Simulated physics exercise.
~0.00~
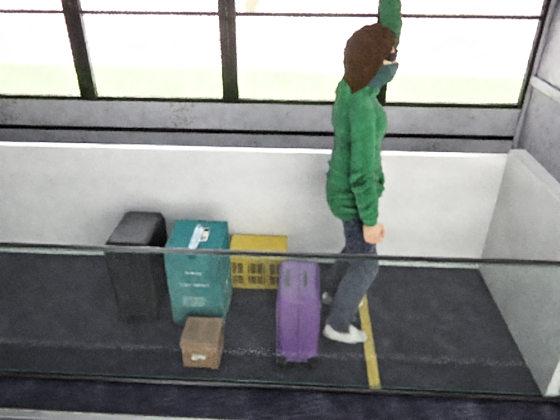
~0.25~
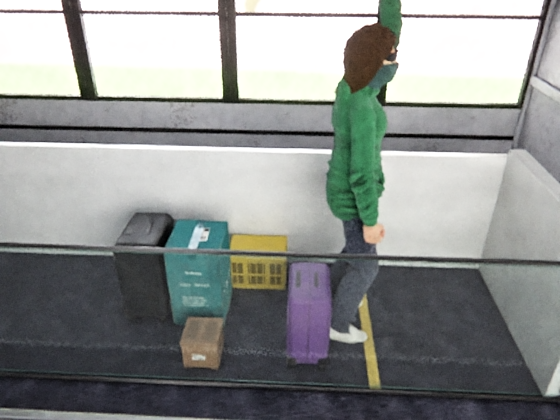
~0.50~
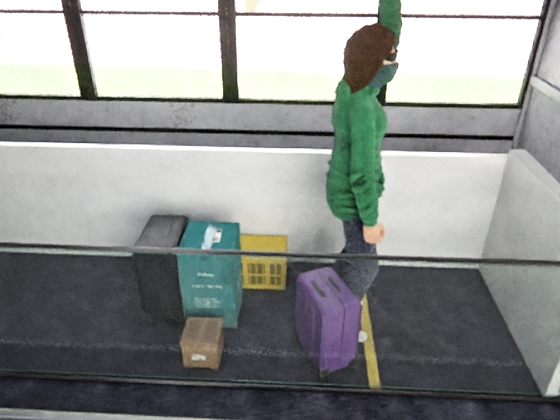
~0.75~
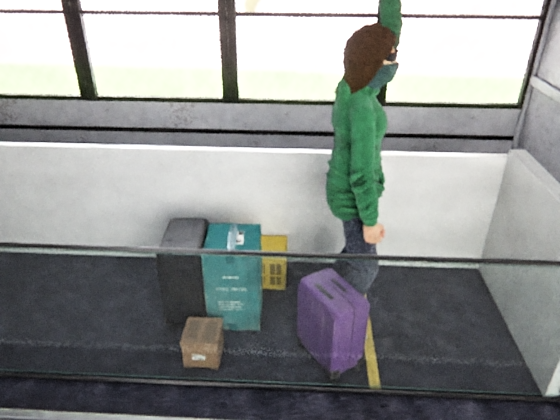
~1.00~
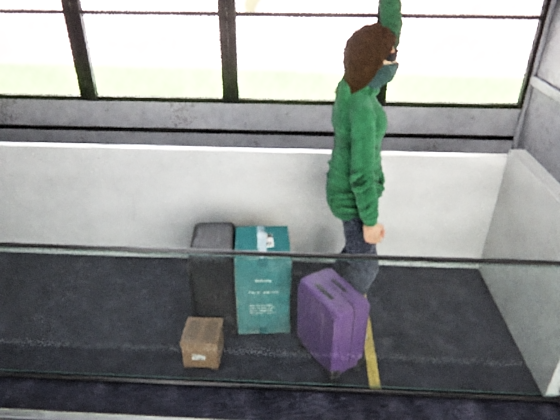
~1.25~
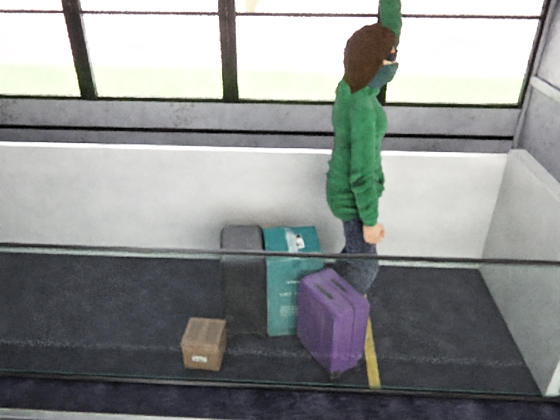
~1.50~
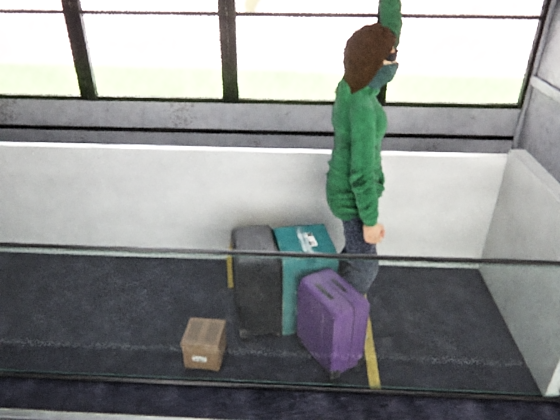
In a shuttle's luggage bay, a passenger in a green top and face covering stands with one arm raised, beside a black case, a teal bag, a yellow crate, a brown box and a purple case. The purple case rolls a short way right, turning slightly, and settles by the passenger's legs near the yellow line. The black case and the teal bag slide right together, gradually hiding the yellow crate. They end close behind the purple case, all short of the line. The brown box barely moves, and the passenger stays in place.
